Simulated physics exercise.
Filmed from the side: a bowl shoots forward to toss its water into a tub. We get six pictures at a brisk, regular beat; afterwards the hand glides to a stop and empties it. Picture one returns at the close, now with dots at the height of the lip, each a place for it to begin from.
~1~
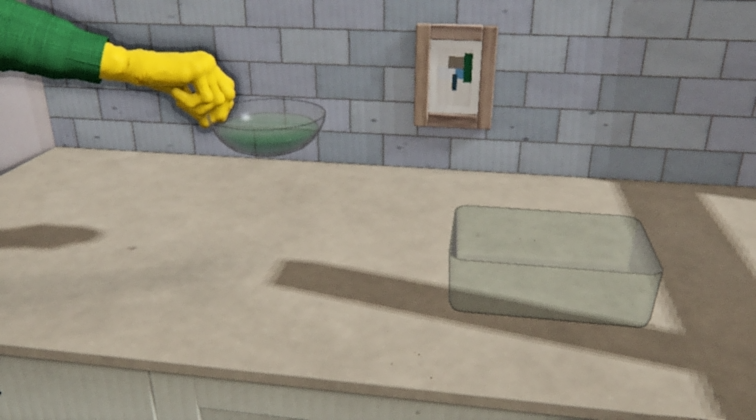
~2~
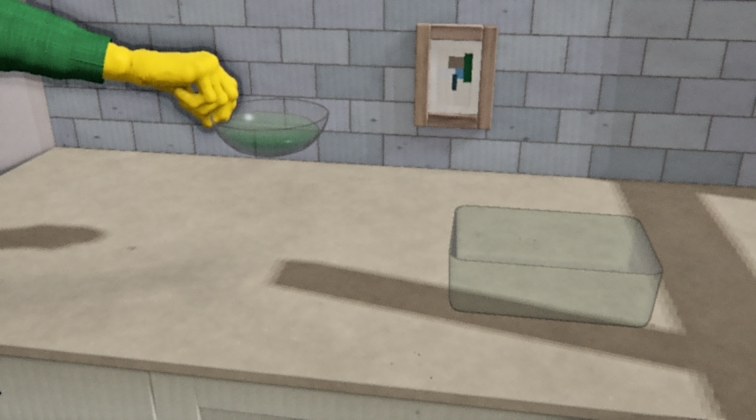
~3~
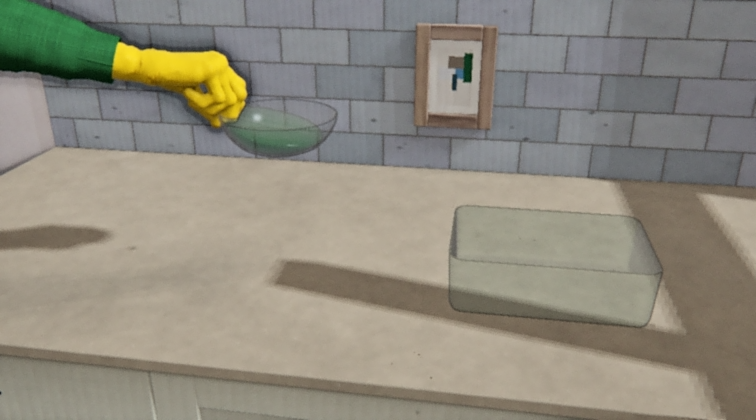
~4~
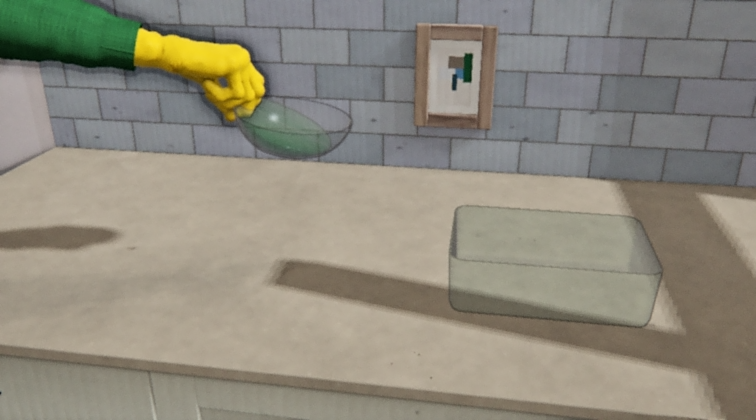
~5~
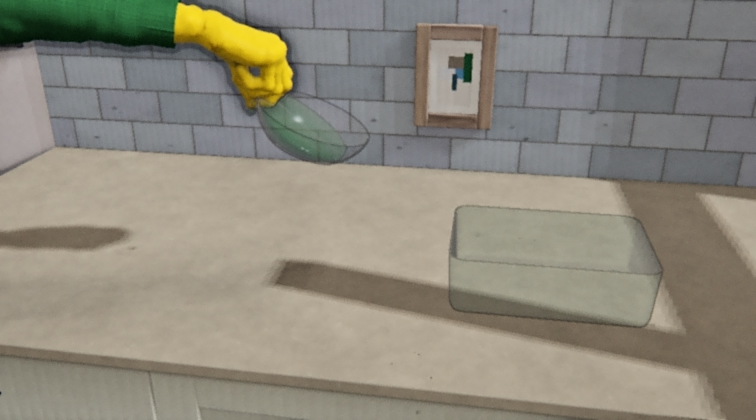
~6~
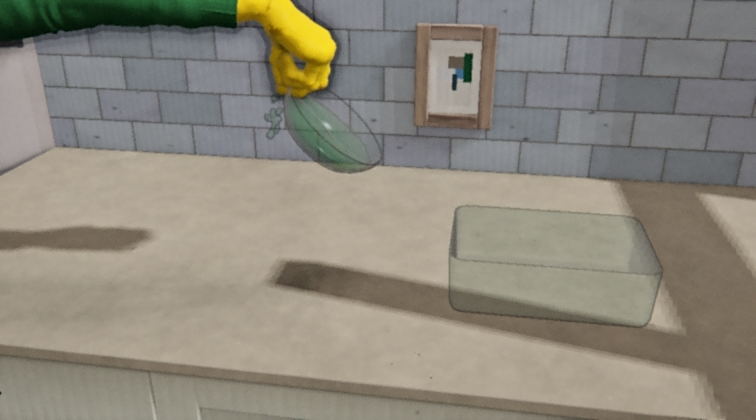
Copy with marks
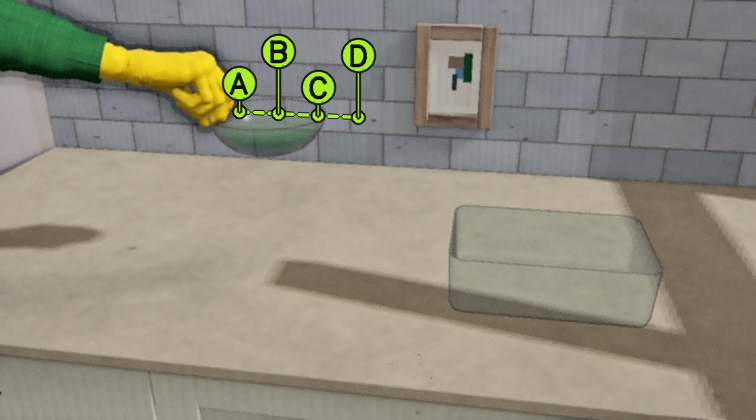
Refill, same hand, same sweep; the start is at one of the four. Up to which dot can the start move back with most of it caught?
It is D.
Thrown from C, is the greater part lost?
Yes, that goes wrong.
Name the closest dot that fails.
C.
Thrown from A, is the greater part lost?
Yes, that goes wrong.
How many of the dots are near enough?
One.
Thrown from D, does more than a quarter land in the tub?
Yes, clearly.
On the marked copy, A at (239, 111); B at (278, 113); C at (318, 115); D at (358, 117).
If A is chosen, about 0 % lands in the tub, 100 % falls short.
If B is chosen, about 0 % lands in the tub, 98 % falls short.
If C is chosen, about 17 % lands in the tub, 78 % falls short and 5 % goes beside or beyond.
If D is chosen, about 72 % lands in the tub, 18 % falls short and 9 % goes beside or beyond.
